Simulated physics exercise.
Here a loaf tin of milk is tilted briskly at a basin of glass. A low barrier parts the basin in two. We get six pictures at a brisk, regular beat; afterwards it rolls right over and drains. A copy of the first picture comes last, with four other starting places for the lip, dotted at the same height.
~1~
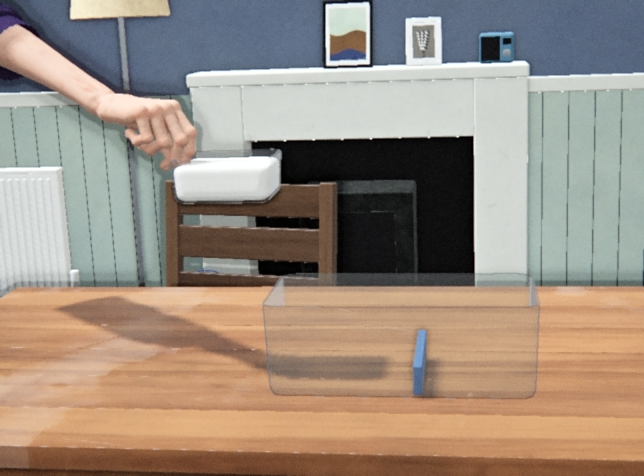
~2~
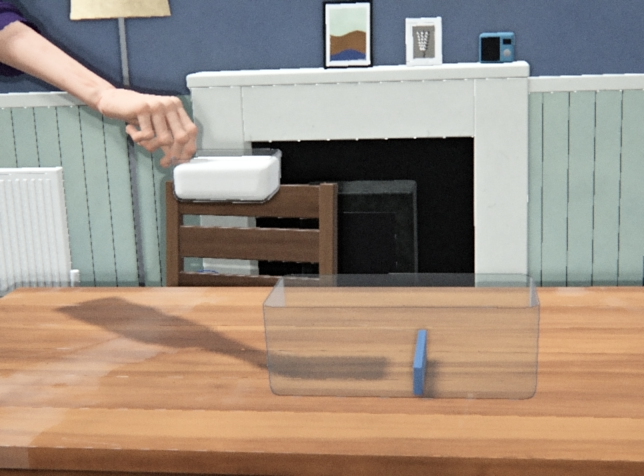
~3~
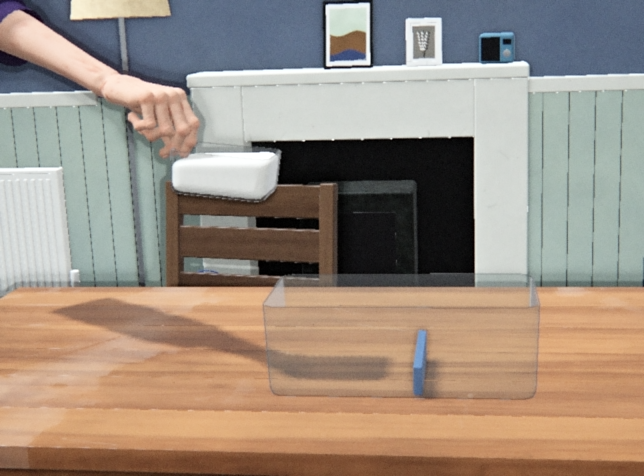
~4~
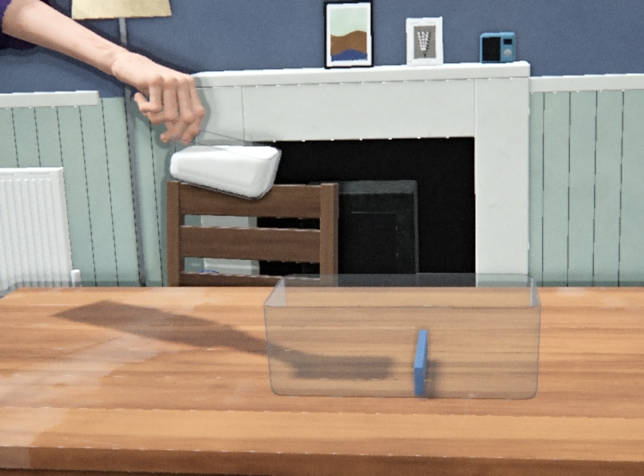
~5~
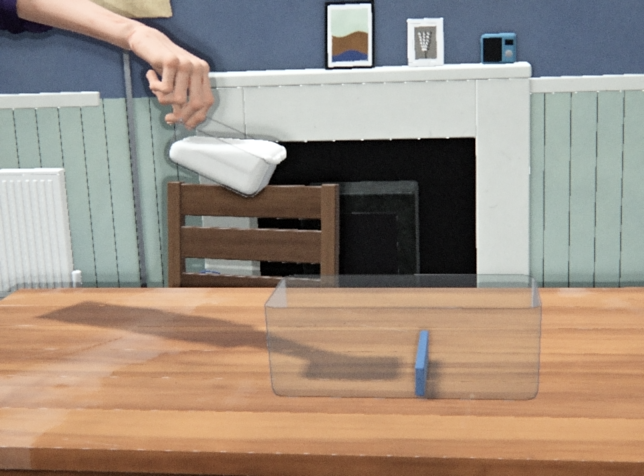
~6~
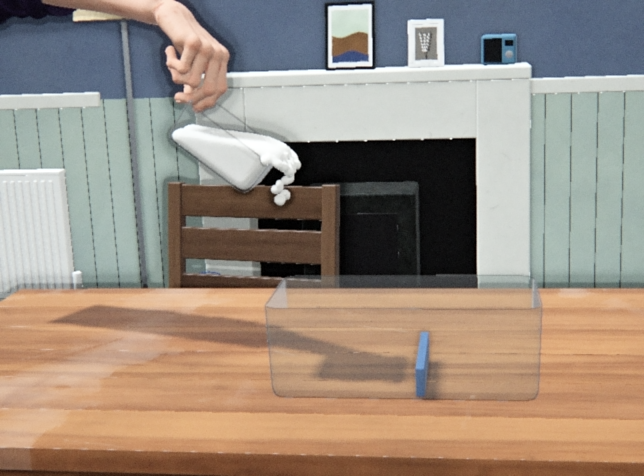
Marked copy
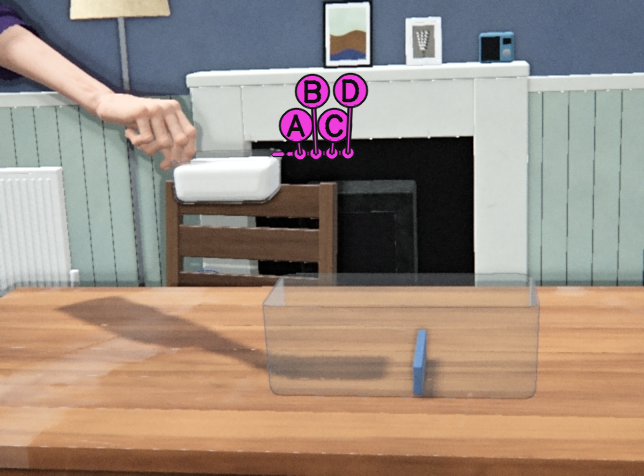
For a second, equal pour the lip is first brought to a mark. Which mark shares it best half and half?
B beats the others.
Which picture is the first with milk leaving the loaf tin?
In picture 5.
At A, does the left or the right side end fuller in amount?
The left one.
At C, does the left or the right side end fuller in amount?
The right one.
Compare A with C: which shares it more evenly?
That would be C.
On the marked copy, A at (300, 153); B at (315, 153); C at (331, 153); D at (347, 152).
If A is chosen, about 81 % ends left of the wall and 17 % right of it.
If B is chosen, about 47 % ends left of the wall and 50 % right of it; 3 % is lost outside.
If C is chosen, about 31 % ends left of the wall and 68 % right of it.
If D is chosen, about 23 % ends left of the wall and 75 % right of it; 3 % is lost outside.
